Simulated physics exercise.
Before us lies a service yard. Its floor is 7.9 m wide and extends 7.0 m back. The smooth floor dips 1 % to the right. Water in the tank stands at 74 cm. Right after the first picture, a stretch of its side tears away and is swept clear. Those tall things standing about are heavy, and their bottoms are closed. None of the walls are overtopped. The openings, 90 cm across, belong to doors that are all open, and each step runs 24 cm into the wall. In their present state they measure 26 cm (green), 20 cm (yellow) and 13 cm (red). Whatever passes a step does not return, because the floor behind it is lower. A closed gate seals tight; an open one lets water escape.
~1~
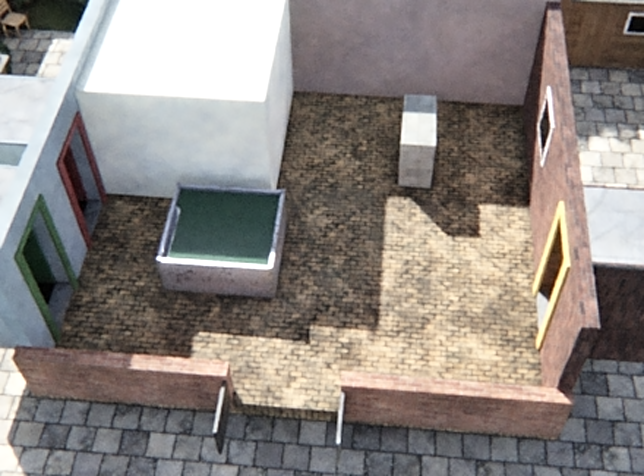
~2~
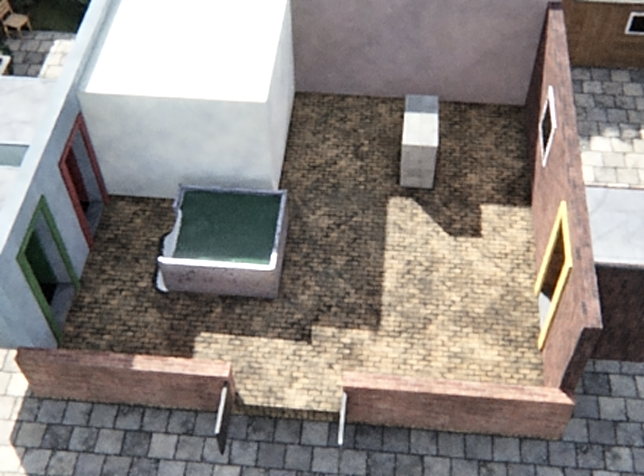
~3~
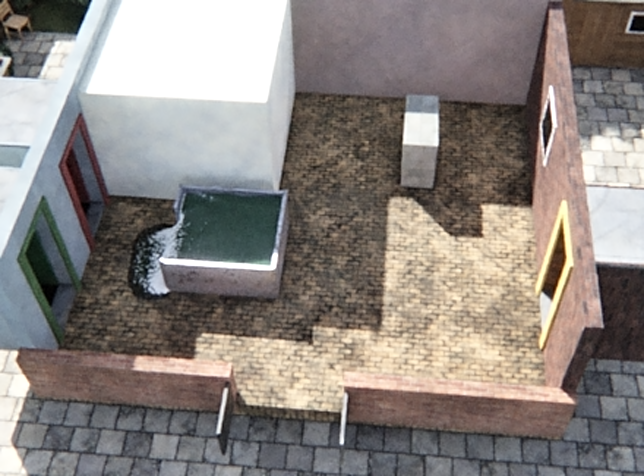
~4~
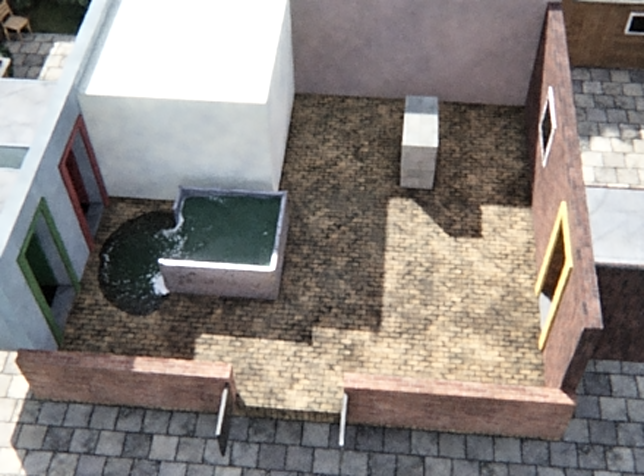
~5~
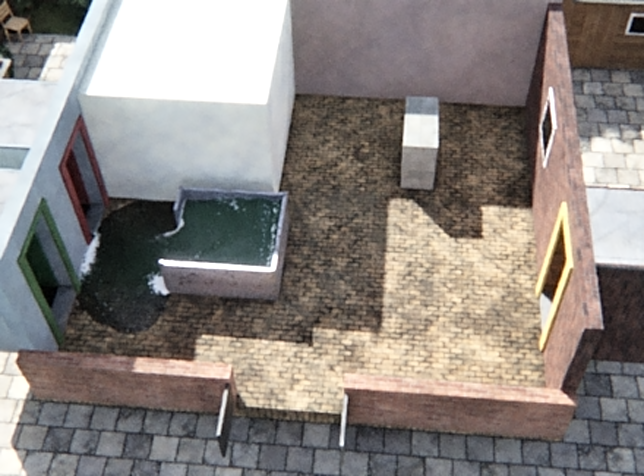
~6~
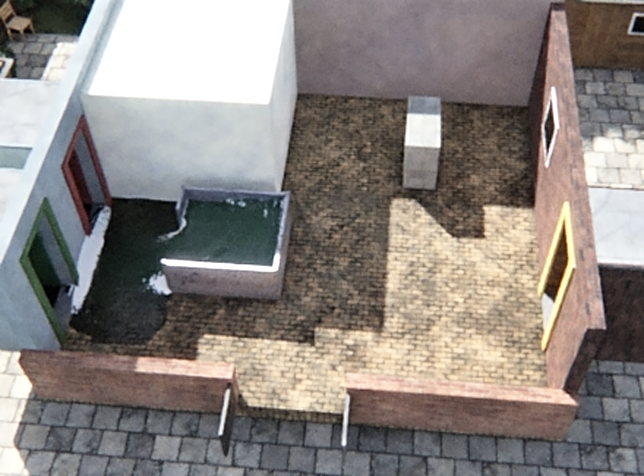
A walled brick yard held a square tank of dark green water until its left side broke open, and water poured out, spreading leftward across the paving in a widening pool to the red door.
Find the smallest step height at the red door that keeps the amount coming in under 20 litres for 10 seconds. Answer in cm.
The smallest height is about 31 cm.
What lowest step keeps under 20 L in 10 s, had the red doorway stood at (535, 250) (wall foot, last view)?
7.0 cm.
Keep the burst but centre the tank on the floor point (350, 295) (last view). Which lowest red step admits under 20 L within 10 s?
Near 18 cm.
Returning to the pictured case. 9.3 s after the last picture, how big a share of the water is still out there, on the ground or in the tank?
What remains is some 86 per cent of the water.
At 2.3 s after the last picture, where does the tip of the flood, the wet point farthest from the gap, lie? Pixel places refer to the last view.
Pixel close to (344, 399).
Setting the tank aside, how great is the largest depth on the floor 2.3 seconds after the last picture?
Up to some 28 centimetres, I'd say.
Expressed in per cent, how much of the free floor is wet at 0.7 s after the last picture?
I'd estimate about 15 percent.
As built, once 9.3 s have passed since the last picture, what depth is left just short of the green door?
Lab note: Depth approx. 7.0 cm.
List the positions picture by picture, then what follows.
In the first picture, the tank at (223, 227) is whole and still, 74 cm deep; the red door at (84, 187) is dry.
In the second picture, the gap is at (175, 253), the front 0.3 m out at (162, 246); the back of the tank holds 74 cm.
In the third picture, the gap is at (176, 255), the front 0.8 m out at (135, 250); the back of the tank holds 74 cm.
In the fourth picture, the front is at (103, 255), 1.3 m from the gap at (175, 257); 2.2 m2 of floor is wet, 72 cm left at the back.
In the fifth picture, the gap is at (176, 257), the front 1.6 m out at (89, 239); the back of the tank holds 63 cm.
In the sixth picture, the gap is at (178, 257), the front 1.8 m out at (90, 225); the back of the tank holds 64 cm; water is at the red door at (89, 190).
Then, 0.7 s after the last picture water covers 15 % of the floor, deepest (44 cm) near (99, 268); 33 cm at the red door, 52 litres in over its 13 cm step.
Then, 2.3 s after the last picture water covers 30 % of the floor, deepest (28 cm) near (53, 375); 22 cm at the red door, 187 litres in over its 13 cm step.
Then, 9.3 s after the last picture water covers 80 % of the floor, deepest (10 cm) near (541, 415); 6 cm at the red door, 216 litres in over its 13 cm step.
At the red door as built, the water peaked near 33 cm, 0.7 s after the last picture.
Run again over the same 10 s with other heights there, 51 litres in over 26 cm, 8 litres over 35 cm. The limit of 20 litres is kept from about 31 cm up.
